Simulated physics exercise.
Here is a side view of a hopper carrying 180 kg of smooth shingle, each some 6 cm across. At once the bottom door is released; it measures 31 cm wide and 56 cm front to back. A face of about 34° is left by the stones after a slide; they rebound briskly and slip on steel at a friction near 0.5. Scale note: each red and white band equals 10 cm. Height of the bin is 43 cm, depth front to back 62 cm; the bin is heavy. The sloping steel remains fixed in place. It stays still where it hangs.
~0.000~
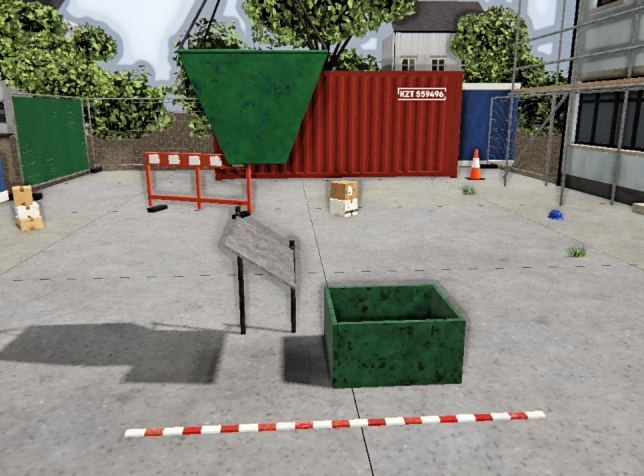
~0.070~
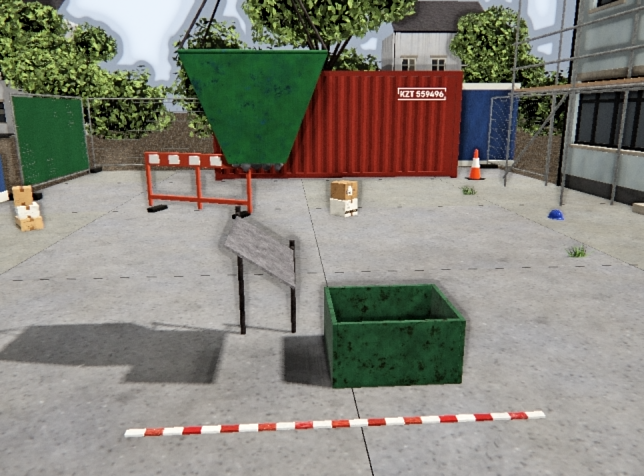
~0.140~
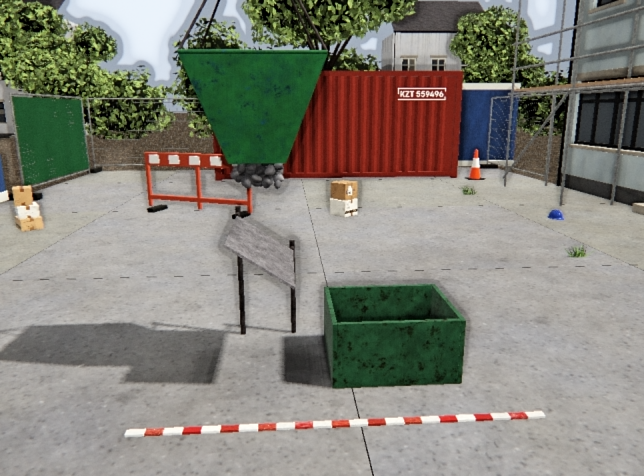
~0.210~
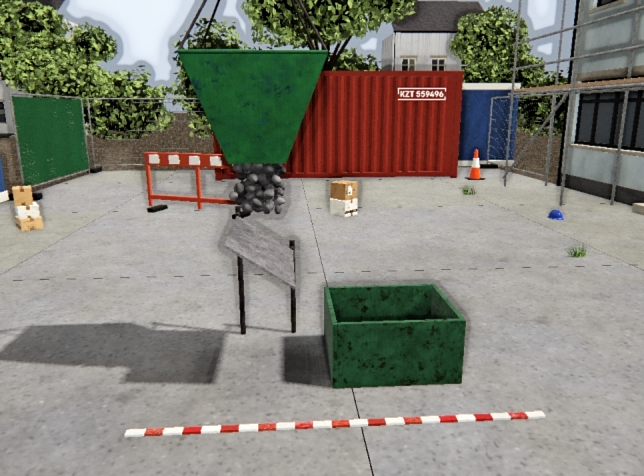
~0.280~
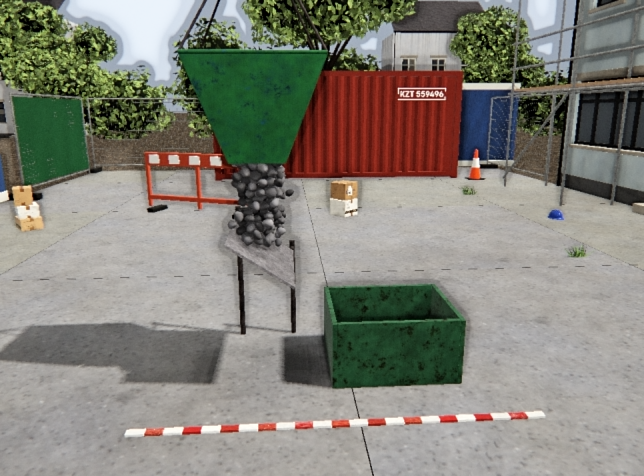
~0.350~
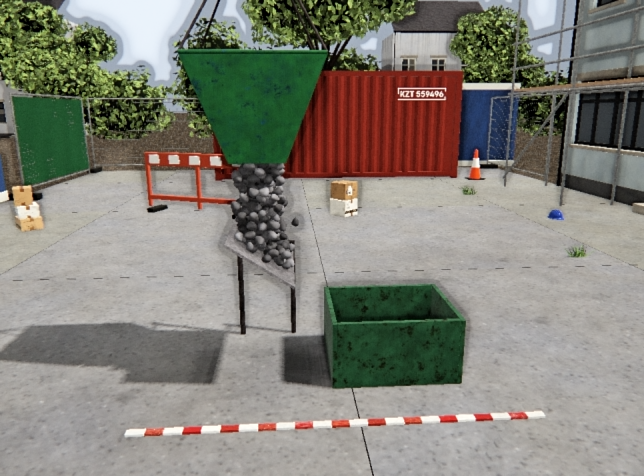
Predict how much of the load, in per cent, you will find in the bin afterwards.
About 49 per cent of the load.
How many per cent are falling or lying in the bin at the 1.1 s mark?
Share: Around 40 %.
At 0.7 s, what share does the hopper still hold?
I'd put it near 10 per cent.
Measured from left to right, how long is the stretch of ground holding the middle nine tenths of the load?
It spans roughly 130 centimetres.
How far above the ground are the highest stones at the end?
Looks like they stop near 24 cm off the ground.
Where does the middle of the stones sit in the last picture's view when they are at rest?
(383, 354).
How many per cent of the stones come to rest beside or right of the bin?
Result: About 30 in a hundred.
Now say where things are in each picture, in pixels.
The outlet is at (257, 154); nothing has dropped yet, in the first frame.
The outlet is at (257, 154); 4 % is out, in the second frame.
Outlet at (257, 154), the stream shows down to (262, 179); 89 % still inside, in the third frame.
Outlet at (257, 154), the stream shows down to (261, 203); 79 % still inside, in the fourth frame.
Outlet at (257, 154), the stream shows down to (268, 236); 68 % still inside, in the fifth frame.
Outlet at (257, 154), the stream shows down to (287, 257); 58 % still inside, in the sixth frame.
After 0.7 s, 8 % in the hopper, 31 % on the steel, 42 % falling or lying left of the bin, 13 % falling or lying in the bin, 6 % falling or lying beside or right of the bin; the stones farthest right are at (410, 338).
After 1.1 s, 0 % in the hopper, 8 % on the steel, 29 % falling or lying left of the bin, 40 % falling or lying in the bin, 24 % falling or lying beside or right of the bin; the stones farthest right are at (450, 324).
After 1.7 s, 0 % in the hopper, 19 % falling or lying left of the bin, 49 % falling or lying in the bin, 32 % falling or lying beside or right of the bin; the stones farthest right are at (496, 299).
After 2.6 s, 0 % in the hopper, 19 % falling or lying left of the bin, 49 % falling or lying in the bin, 32 % falling or lying beside or right of the bin; the stones farthest right are at (543, 313).
After 4.5 s, 0 % in the hopper, 19 % left of the bin, 49 % in the bin, 32 % beside or right of the bin; the stones farthest right are at (543, 313).
